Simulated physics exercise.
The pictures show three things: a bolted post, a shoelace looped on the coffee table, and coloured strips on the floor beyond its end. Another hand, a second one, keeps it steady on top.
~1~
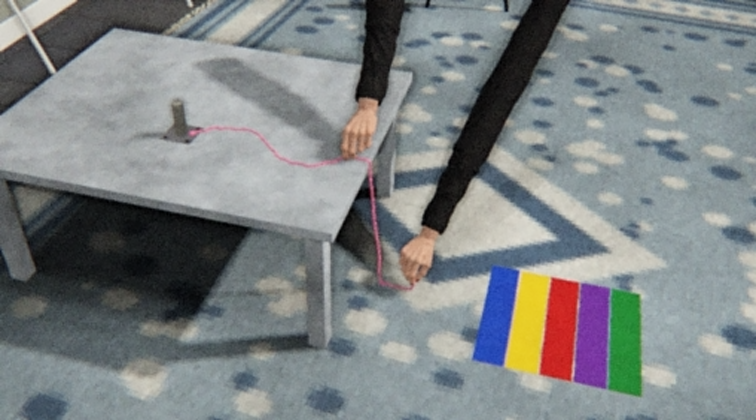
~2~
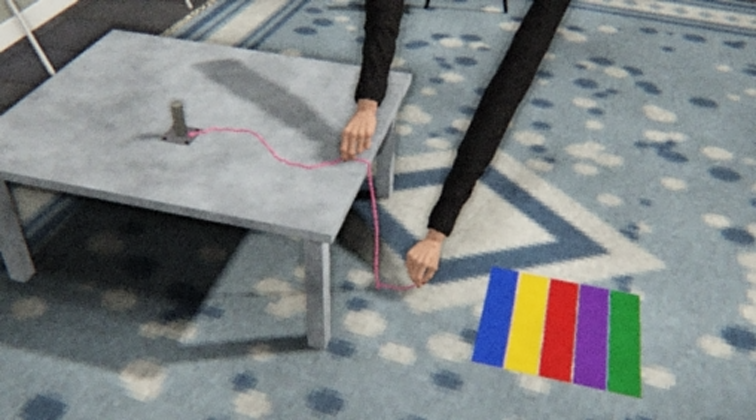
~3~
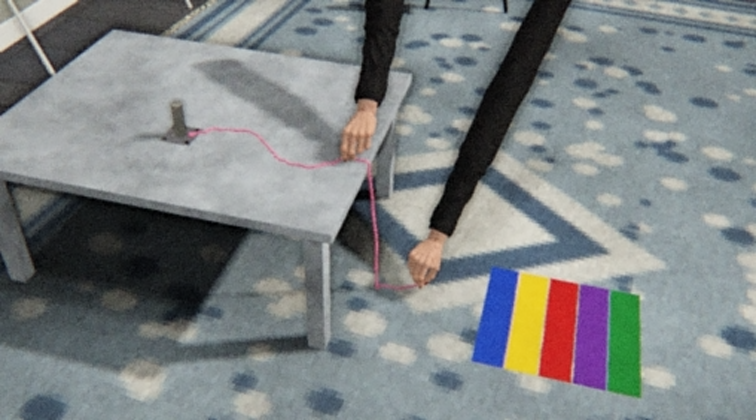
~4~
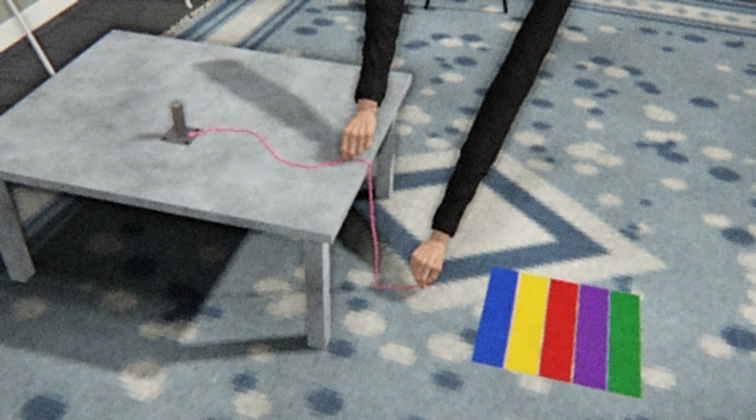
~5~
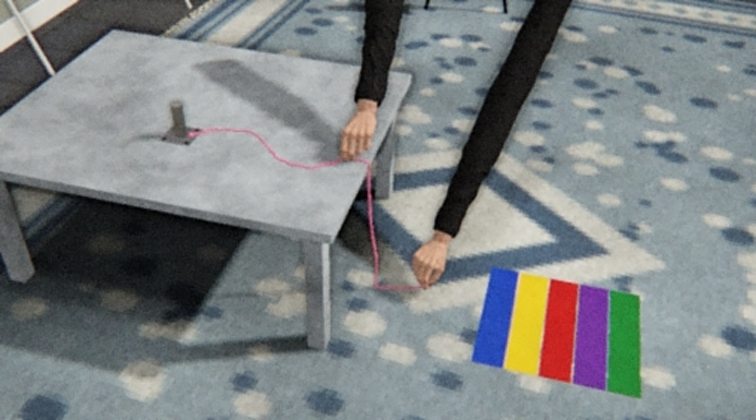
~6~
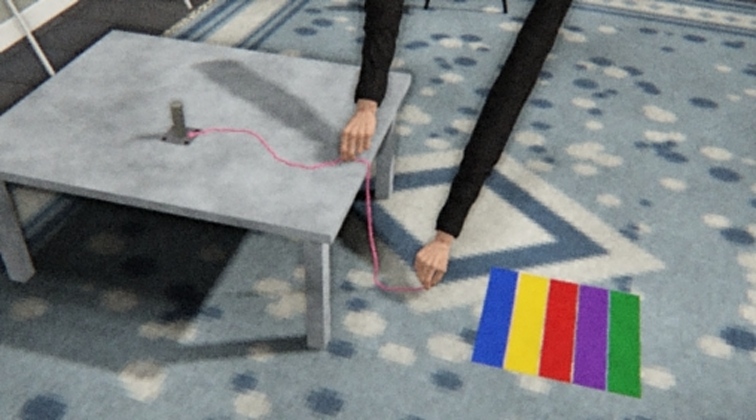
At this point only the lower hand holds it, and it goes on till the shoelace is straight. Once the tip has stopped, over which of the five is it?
Over the red strip.
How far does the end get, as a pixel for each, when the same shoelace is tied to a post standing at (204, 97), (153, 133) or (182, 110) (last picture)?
About (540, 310), then (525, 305), then (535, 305).
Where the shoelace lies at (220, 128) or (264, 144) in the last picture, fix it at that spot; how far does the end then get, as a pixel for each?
Per try (px, approx.): (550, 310), (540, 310).
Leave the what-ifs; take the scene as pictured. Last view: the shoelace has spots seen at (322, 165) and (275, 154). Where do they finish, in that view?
Point one to (358, 163), point two to (300, 153).
A little later, end near (492, 299); over blue.
Next, end near (537, 308); over yellow.
When it is tight, end near (564, 313); over red. It gets as far as the red strip.
